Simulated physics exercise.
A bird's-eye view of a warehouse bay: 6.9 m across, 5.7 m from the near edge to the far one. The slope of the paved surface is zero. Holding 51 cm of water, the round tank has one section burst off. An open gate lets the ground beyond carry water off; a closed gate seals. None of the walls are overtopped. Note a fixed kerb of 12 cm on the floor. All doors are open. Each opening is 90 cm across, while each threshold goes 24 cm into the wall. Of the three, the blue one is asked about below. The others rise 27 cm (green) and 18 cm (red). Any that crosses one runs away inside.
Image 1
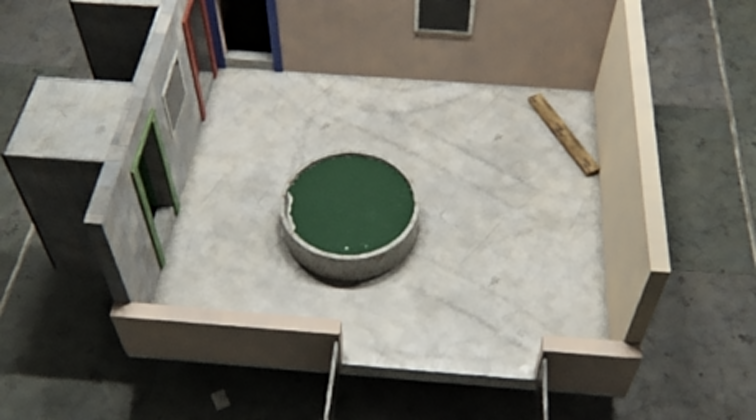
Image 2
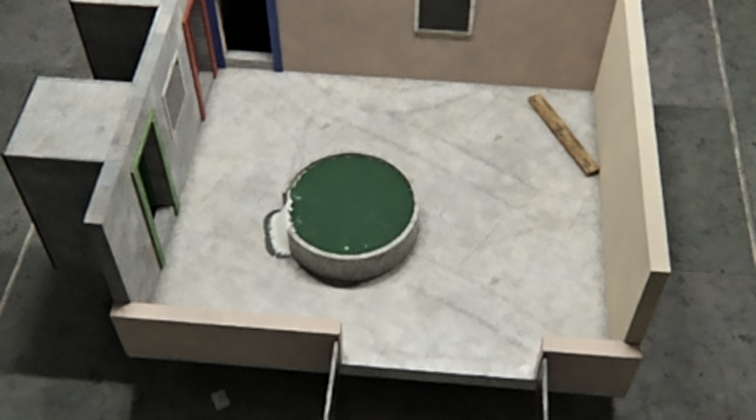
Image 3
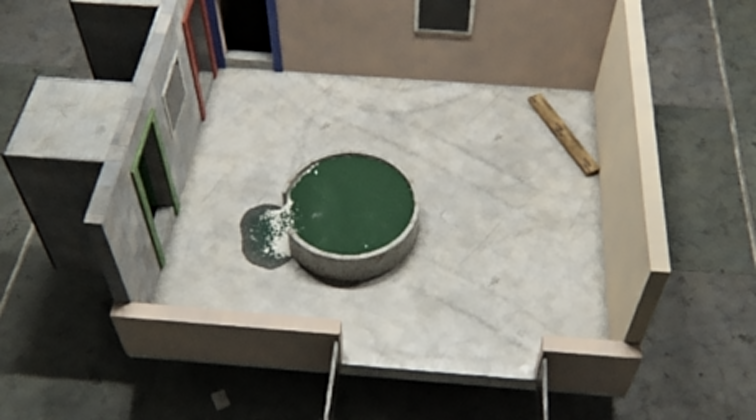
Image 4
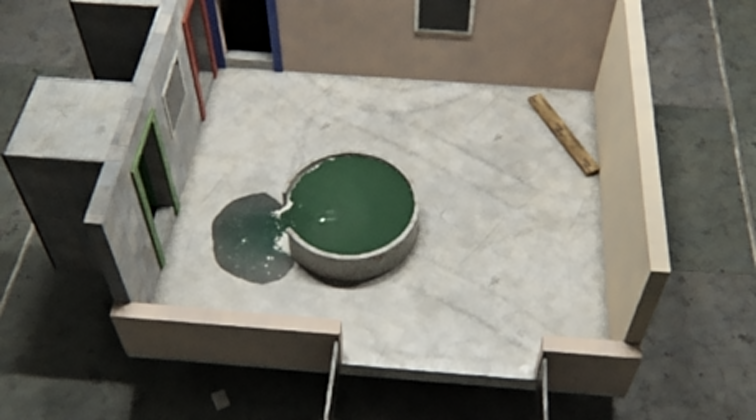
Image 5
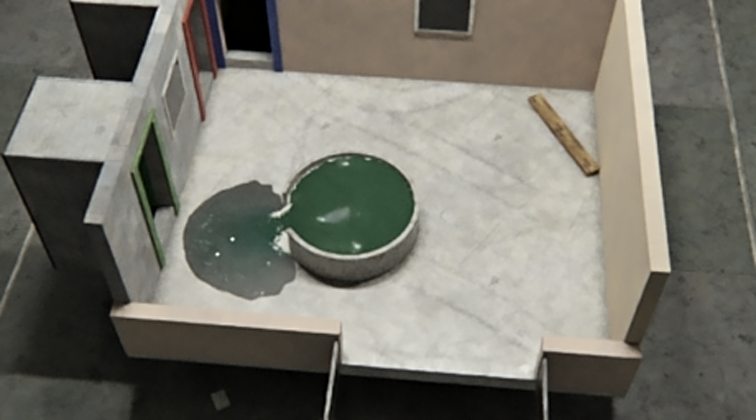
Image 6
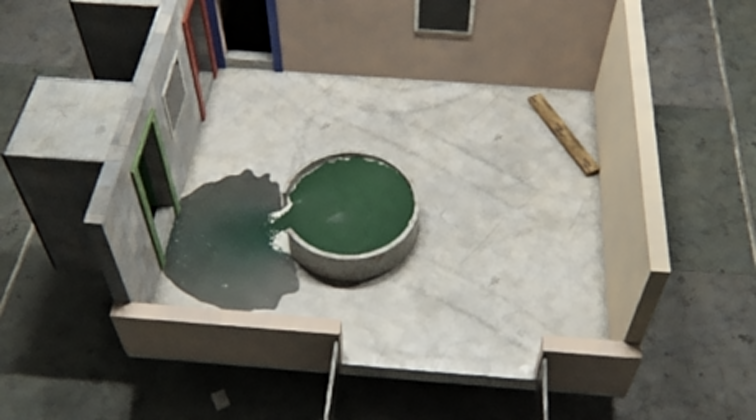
A round tank of green water stood still inside a walled yard, then its left side burst open and water poured out, spreading across the pale floor in a widening dark puddle.
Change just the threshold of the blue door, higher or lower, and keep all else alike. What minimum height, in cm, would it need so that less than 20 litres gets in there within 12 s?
About 7.5 cm.
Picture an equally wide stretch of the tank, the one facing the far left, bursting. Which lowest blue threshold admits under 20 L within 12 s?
Close to 19 cm at the least.
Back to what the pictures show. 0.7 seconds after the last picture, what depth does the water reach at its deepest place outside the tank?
Around 29 centimetres.
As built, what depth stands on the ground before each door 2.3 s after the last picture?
Door by door in cm - green 18, red 4, blue 9.
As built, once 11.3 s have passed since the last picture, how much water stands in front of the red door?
Some 5.5 cm.
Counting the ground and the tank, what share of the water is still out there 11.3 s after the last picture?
About 94 in every hundred.
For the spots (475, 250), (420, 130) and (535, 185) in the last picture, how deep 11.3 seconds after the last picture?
Depths in order: 3 / 2 / 5 cm.
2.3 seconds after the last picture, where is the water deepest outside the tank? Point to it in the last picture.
Look close to (144, 333).
Then, 0.7 s after the last picture water covers 15 % of the floor, deepest (29 cm) near (144, 333); it has not reached the blue door.
Then, 2.3 s after the last picture water covers 25 % of the floor, deepest (24 cm) near (144, 333); 9 cm at the blue door, 0 litres in over its 24 cm threshold.
Then, 11.3 s after the last picture water covers 95 % of the floor, deepest (7 cm) near (144, 333); 6 cm at the blue door, 0 litres in over its 24 cm threshold.
At the blue door as built, the water peaked near 12 cm, 2.7 s after the last picture.
With a threshold of 7 cm, 27 litres would have come in within the 12 s; with 9.5 cm, 5 litres. So under 20 litres takes about 7.5 cm.
